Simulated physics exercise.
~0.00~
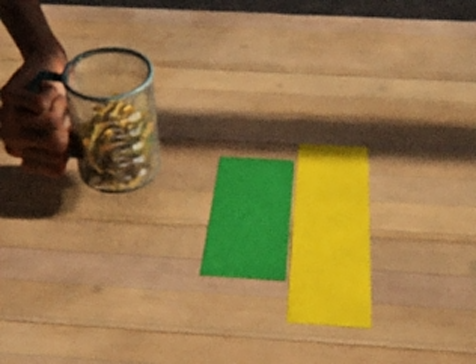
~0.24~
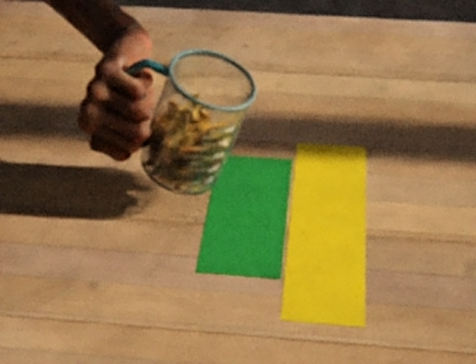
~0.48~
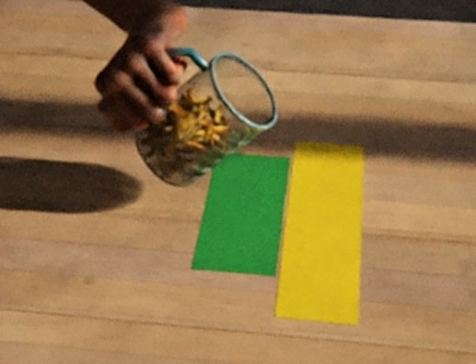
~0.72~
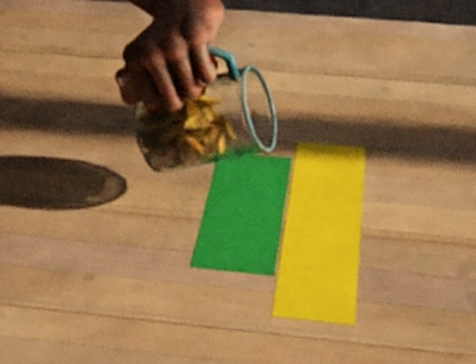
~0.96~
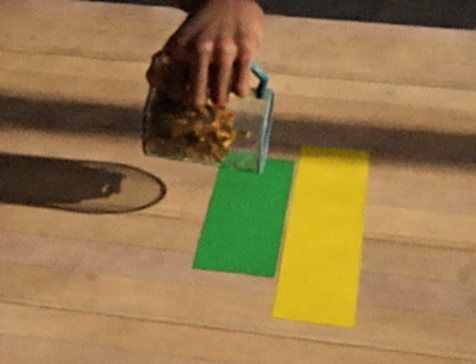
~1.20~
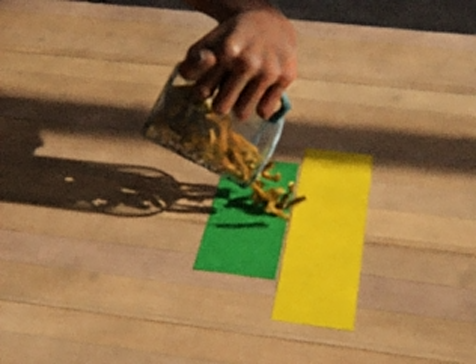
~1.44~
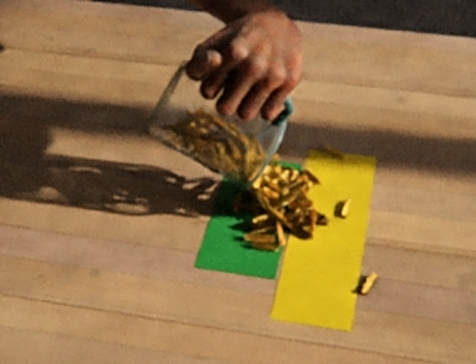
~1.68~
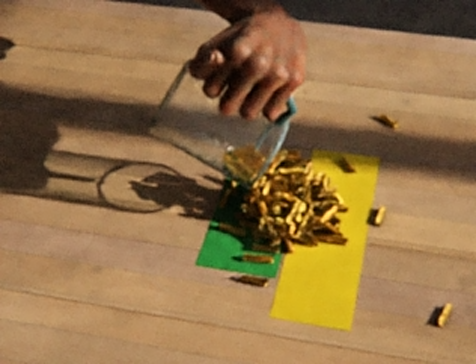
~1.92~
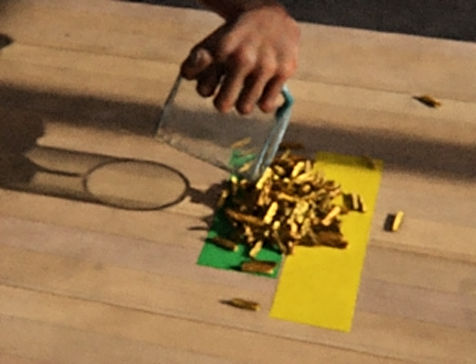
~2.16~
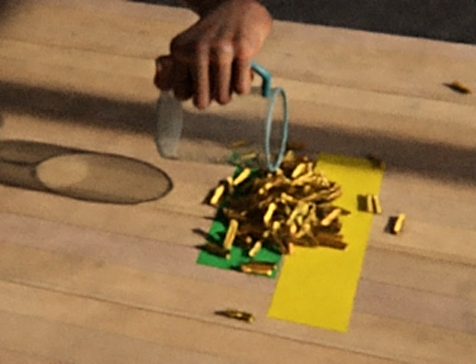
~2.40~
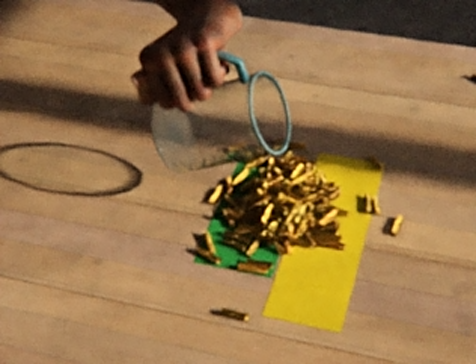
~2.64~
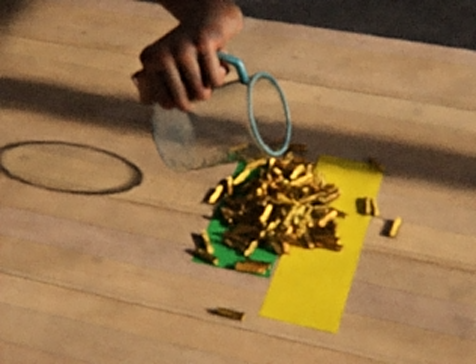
A hand grips a clear glass jug with a blue-green rim, filled with dry golden pasta pieces, above a bare wooden table seen from above at an angle. A green mat and a longer yellow mat lie side by side, green on the left. The hand carries the jug right and tips it until its mouth points down over the green mat. Pasta tumbles out, heaping across both mats, while a few pieces scatter onto the wood. The hand then tilts the emptied jug partly back and holds it beside the pile.
